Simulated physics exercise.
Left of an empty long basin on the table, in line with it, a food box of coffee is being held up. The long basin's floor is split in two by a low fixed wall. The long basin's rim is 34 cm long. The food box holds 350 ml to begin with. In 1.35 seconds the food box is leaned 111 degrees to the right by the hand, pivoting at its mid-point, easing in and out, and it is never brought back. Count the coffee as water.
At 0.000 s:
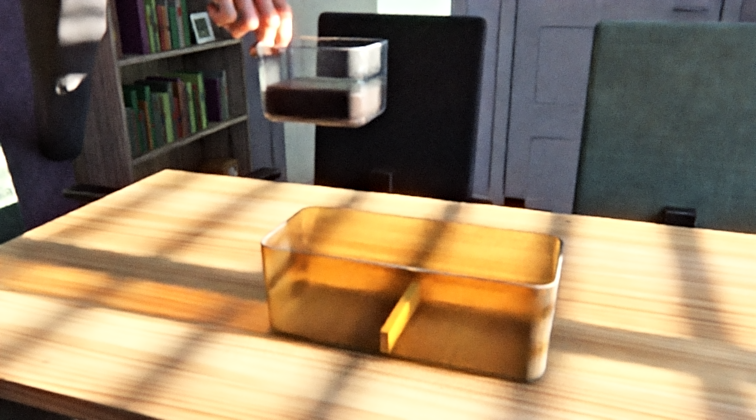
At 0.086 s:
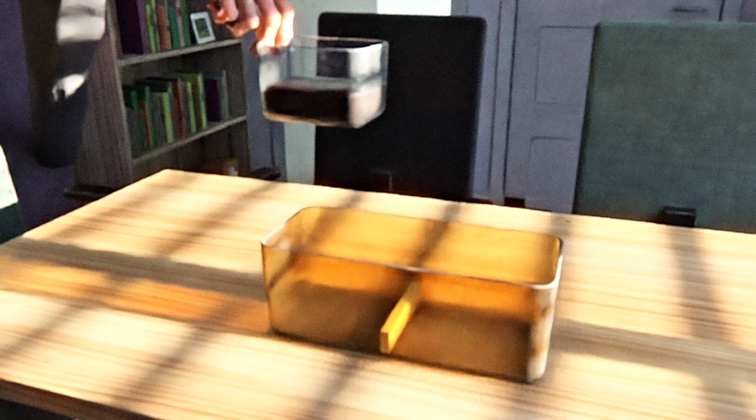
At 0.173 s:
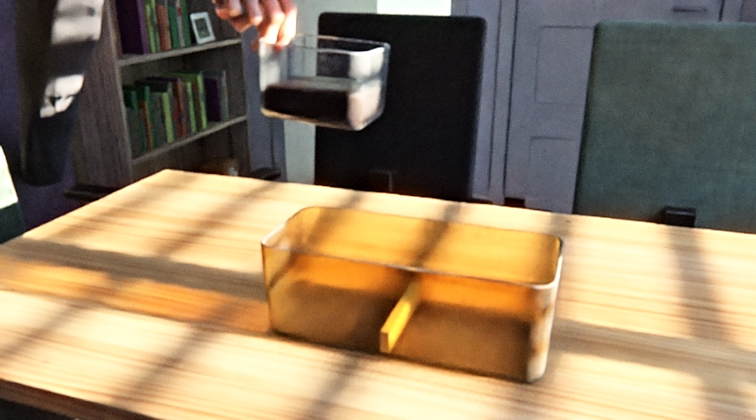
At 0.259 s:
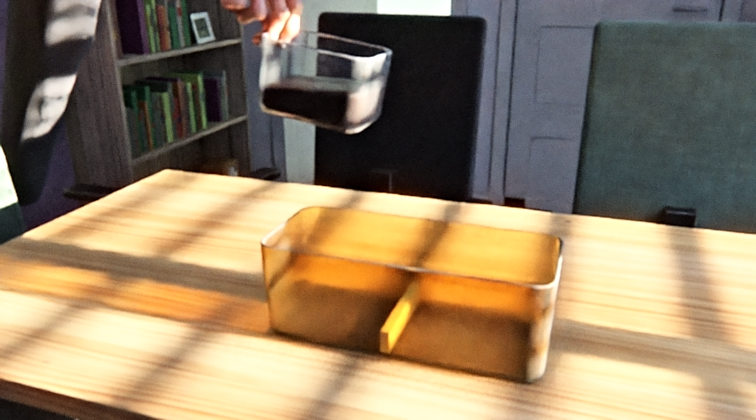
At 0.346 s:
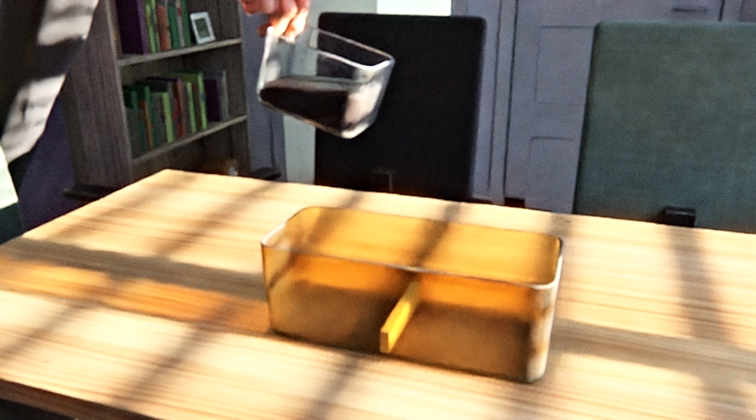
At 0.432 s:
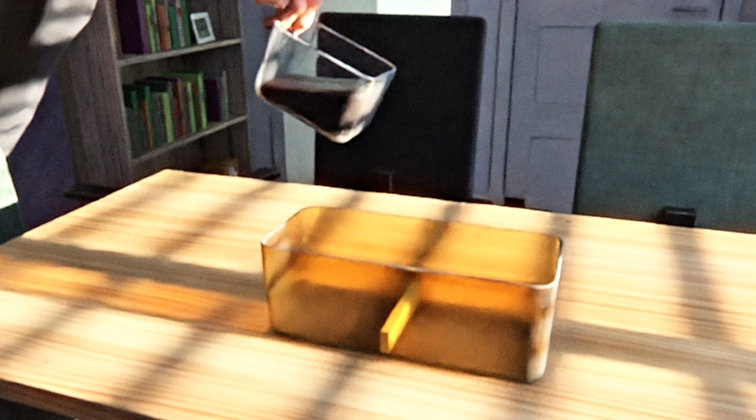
A clear food box of dark coffee, held up by a hand, leaned gradually to the right above a wooden table, while the empty amber basin with a low divider stayed still.
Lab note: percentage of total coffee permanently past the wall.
Approx. 83 %.
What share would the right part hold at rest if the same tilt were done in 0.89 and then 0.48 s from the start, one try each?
Respectively 80 and 70 %.
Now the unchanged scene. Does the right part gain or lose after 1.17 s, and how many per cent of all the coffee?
The right part gains close to 18 per cent.
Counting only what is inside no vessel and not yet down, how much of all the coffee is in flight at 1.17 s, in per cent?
In-air share: About 16 %.
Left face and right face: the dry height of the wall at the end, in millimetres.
About 26 mm left, about 16 mm right.
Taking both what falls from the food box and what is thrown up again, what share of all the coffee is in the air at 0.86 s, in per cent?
Some 32 % is the figure.
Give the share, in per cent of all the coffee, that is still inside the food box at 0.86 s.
Near 60 in a hundred.
By 0.86 s the tilt is 78° and 60 per cent is still to pour, 1 is left of the wall and 8 right of it.
By 1.17 s the tilt is 106° and 12 per cent is still to pour, 7 is left of the wall and 64 right of it.
By 1.50 s the tilt is 111° and 0 per cent is still to pour, 16 is left of the wall and 82 right of it.
By 1.85 s the tilt is 111° and 0 per cent is still to pour, 16 is left of the wall and 83 right of it.
At rest 16 per cent lies left of the wall, 83 right of it and 1 outside.
